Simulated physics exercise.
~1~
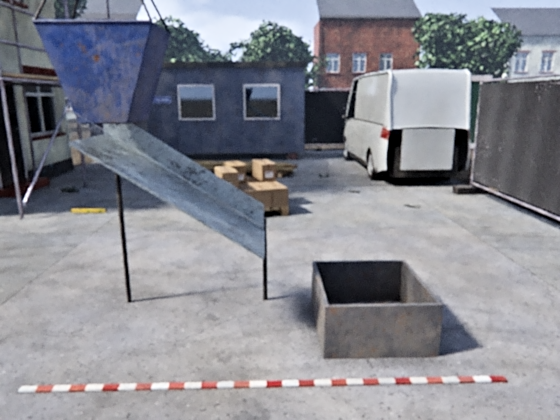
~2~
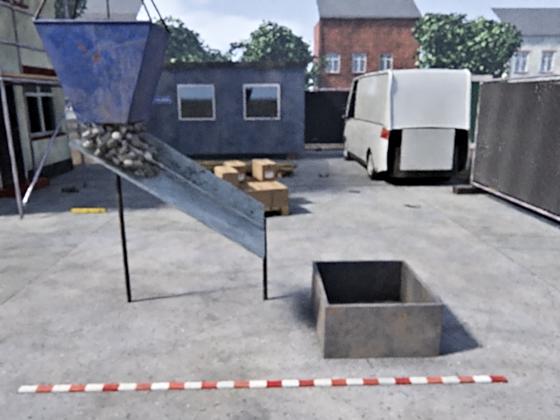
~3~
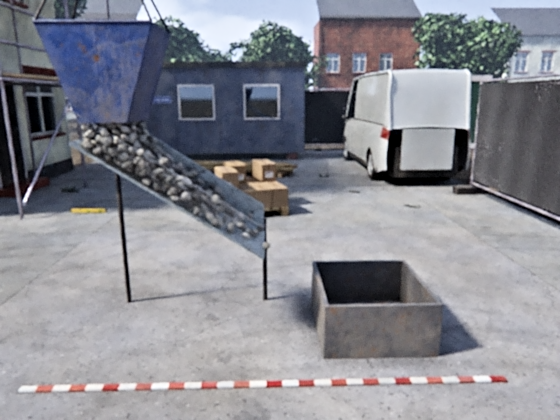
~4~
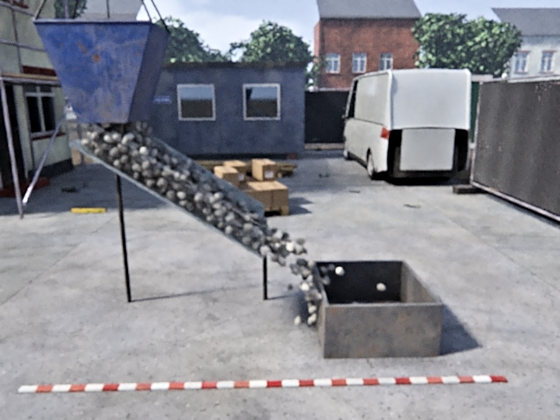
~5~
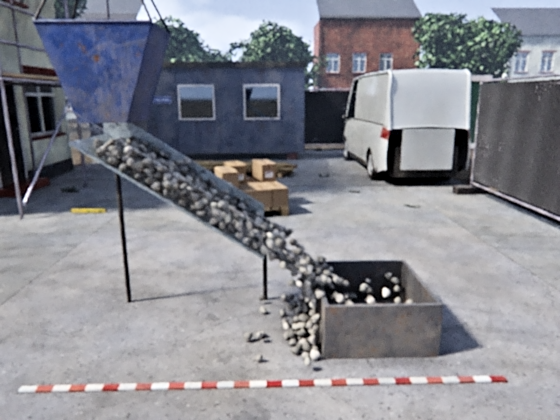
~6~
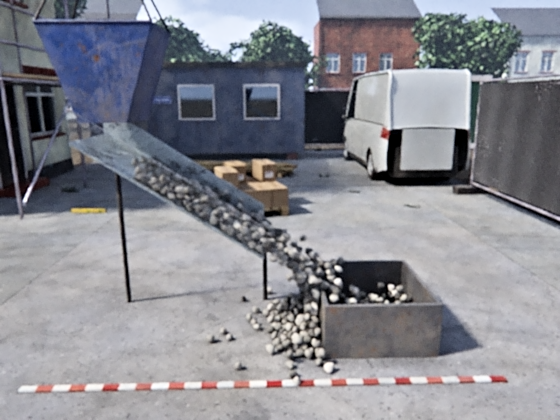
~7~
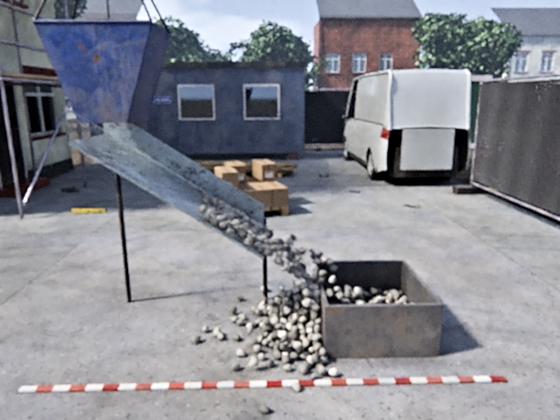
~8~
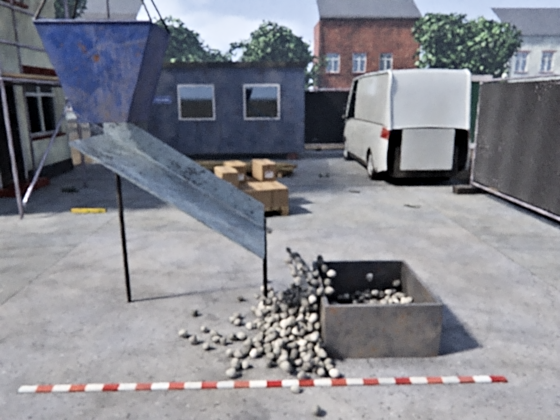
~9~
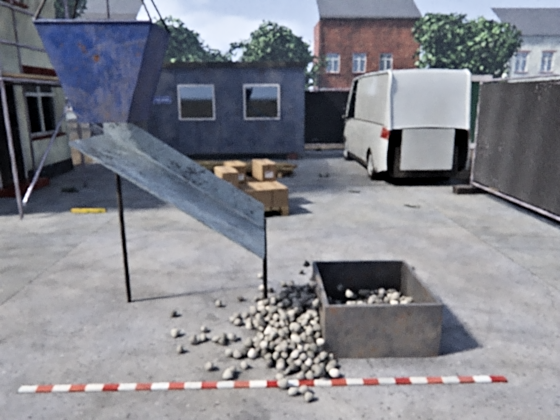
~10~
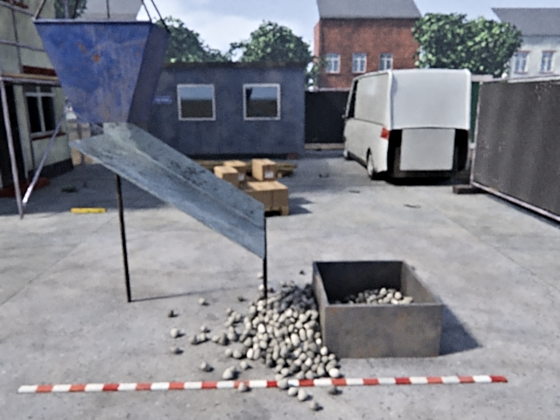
In a paved yard with a parked white van and a low blue building, a blue hopper hangs still above a sloping steel chute, with an open metal bin on the ground to the right. Grey and white stones spill from the hopper and spread down the chute. They pour off its lower end, some dropping into the bin and many striking its near left edge. A heap grows outside as the chute empties. The last stones settle, with most piled left of the bin, a few scattered around the striped strip, and a smaller share inside.
